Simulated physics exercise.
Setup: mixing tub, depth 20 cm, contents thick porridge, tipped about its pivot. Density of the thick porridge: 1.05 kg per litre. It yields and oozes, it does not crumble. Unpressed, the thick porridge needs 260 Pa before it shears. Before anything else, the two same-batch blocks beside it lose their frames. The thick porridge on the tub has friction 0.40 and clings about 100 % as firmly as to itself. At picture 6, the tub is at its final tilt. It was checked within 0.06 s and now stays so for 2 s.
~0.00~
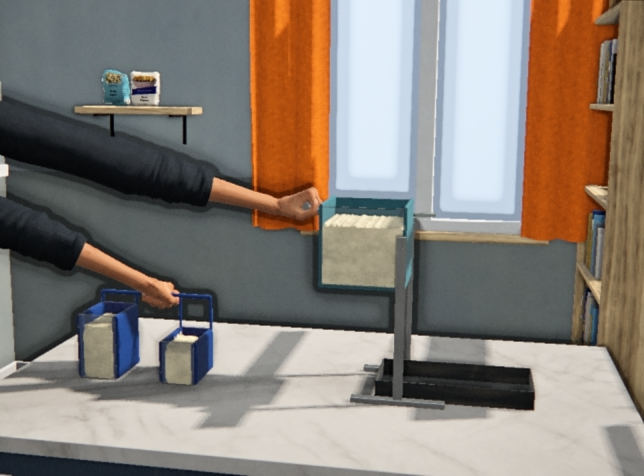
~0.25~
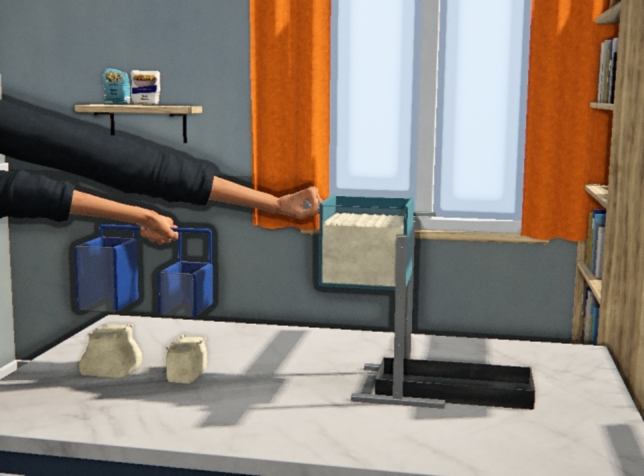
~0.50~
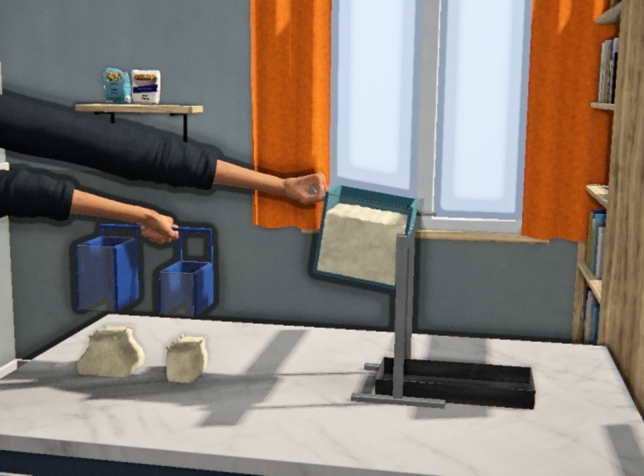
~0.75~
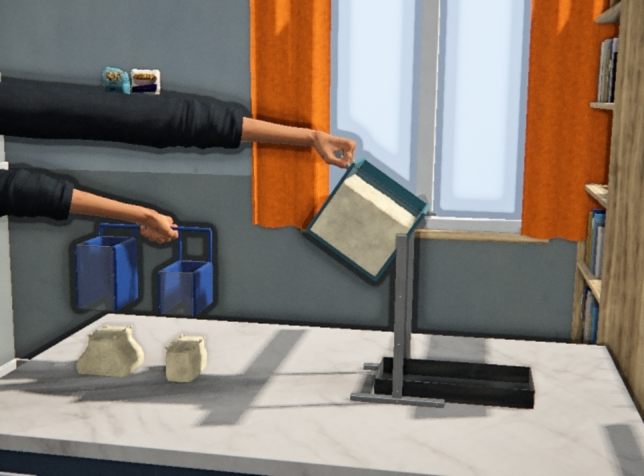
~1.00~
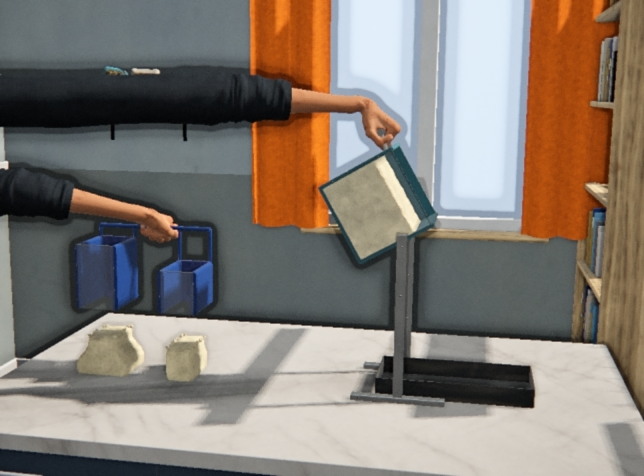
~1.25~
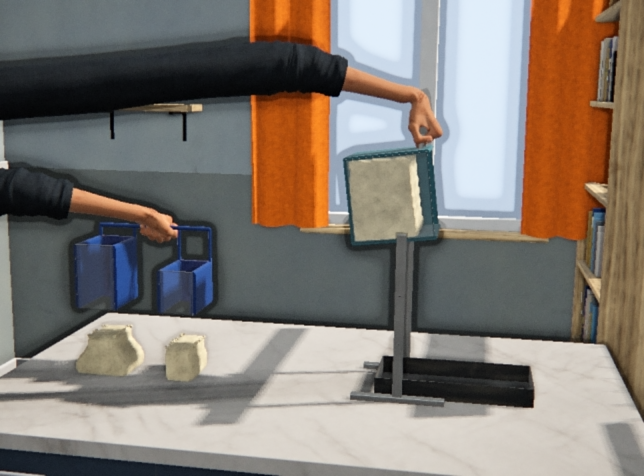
Countertop by a window, one hand lifting blue holders off two pale lumps, then another tilting a filled teal tub steeply rightward.
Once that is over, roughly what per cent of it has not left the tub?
Around 68 percent.
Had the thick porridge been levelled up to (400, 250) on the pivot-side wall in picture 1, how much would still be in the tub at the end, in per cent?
Around 100 per cent.
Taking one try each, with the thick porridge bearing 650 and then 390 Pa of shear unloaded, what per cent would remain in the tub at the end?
Result: 100 % for the first case, 100 % for the second.
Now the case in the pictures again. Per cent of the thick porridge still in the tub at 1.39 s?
Tub contents: Around 100 %.
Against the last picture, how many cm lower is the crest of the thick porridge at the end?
About 8 cm.
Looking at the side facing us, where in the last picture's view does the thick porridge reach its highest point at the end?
About (394, 193).
By 1.39 s, the tub is at 83 degrees and holds 100 %.
By 1.56 s, the tub is at 83 degrees and holds 86 %.
By 1.73 s, the tub is at 83 degrees and holds 71 %.
By 1.90 s, the tub is at 83 degrees and holds 69 %.
By 3.25 s, at the end, the tub is at 83 degrees and holds 68 %.
